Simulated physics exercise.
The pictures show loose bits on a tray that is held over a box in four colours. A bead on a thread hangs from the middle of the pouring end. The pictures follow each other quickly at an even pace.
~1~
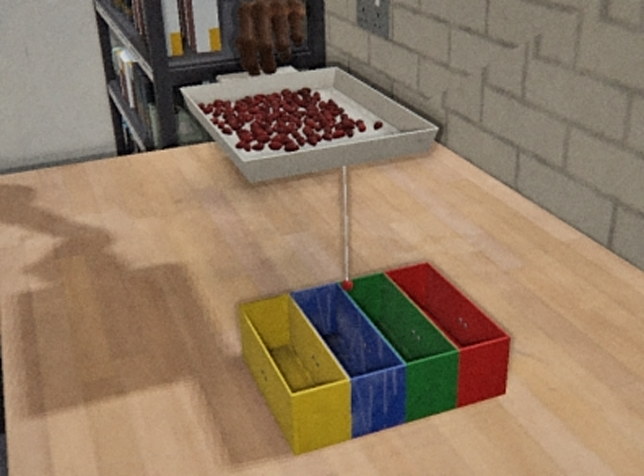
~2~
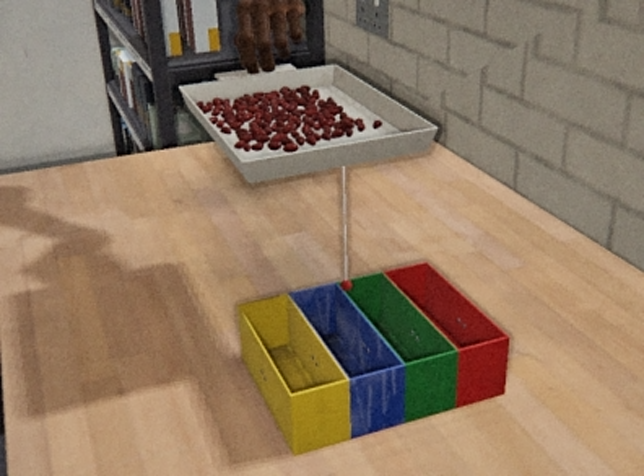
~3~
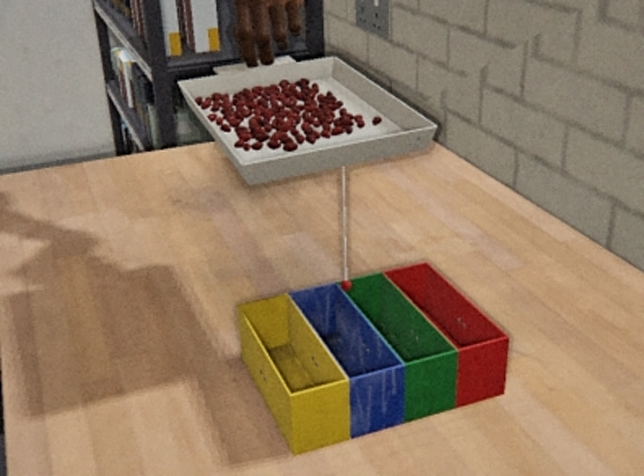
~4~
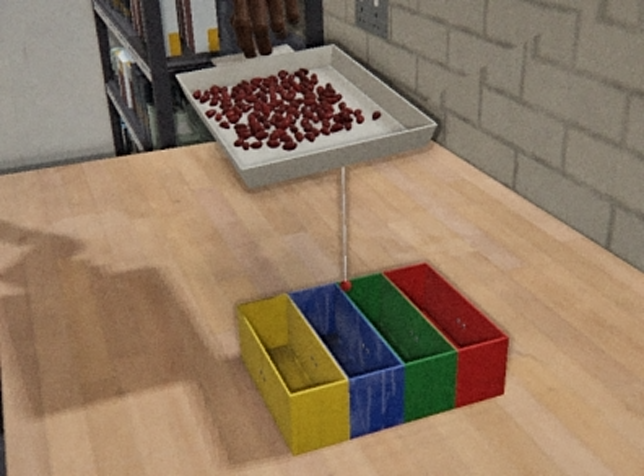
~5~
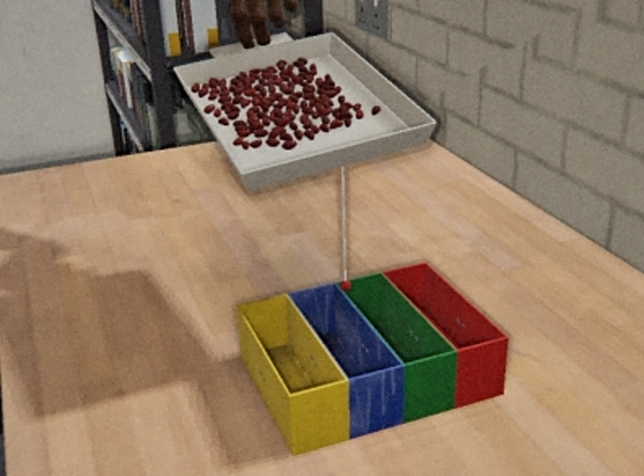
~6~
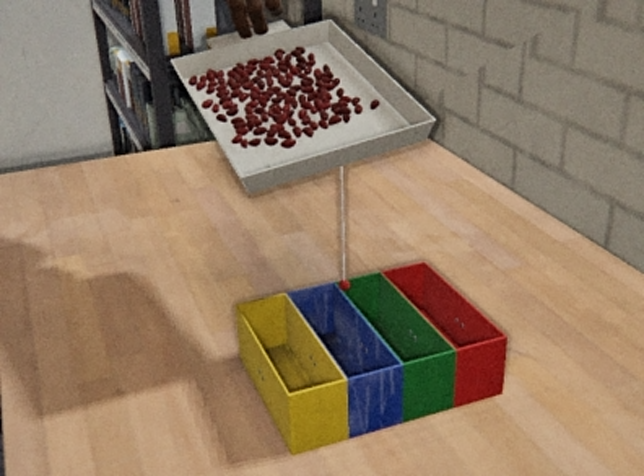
A pale tray of dark red kidney beans, gripped at its far edge by a brown hand, slowly tilts, its back rising and its near left corner dipping slightly. Below it, a bead hangs on a thread above an open box with yellow, blue, green and red cells from left to right. The steady, raised view shows a wooden tabletop, shelves behind and a brick wall at right.
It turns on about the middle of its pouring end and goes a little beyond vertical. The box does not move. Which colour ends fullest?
Fullest: The yellow cell.
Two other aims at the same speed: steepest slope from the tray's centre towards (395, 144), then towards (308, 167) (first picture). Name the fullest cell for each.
One: That red cell. Two: The yellow one.
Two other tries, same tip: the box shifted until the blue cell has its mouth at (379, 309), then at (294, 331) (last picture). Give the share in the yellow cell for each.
Near 0 % and 50 %.
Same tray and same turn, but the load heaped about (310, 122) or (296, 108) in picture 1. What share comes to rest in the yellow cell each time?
Near 70 % and 70 %.
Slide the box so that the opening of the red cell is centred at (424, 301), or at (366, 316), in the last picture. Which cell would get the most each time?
In turn: That yellow cell; the cell in blue.
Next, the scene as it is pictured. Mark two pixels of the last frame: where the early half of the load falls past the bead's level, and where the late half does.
First near (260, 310), later near (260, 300).
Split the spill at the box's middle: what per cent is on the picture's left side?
Close to 100 per cent.
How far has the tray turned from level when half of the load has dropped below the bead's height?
Around 95° of tilt.
Soon, tray tipped steeply; all on the tray.
A while on, tray tipped past a quarter turn; a small part on the tray; about a third in the yellow cell; a stray few in the blue cell; about half falling or outside the box.
Towards the end, tray tipped past a quarter turn; about two thirds in the yellow cell; a stray few in the blue cell; about a third falling or outside the box.
Finally, tray tipped past a quarter turn; about two thirds in the yellow cell; a stray few in the blue cell; none in the green cell; none in the red cell; about a third outside the box.
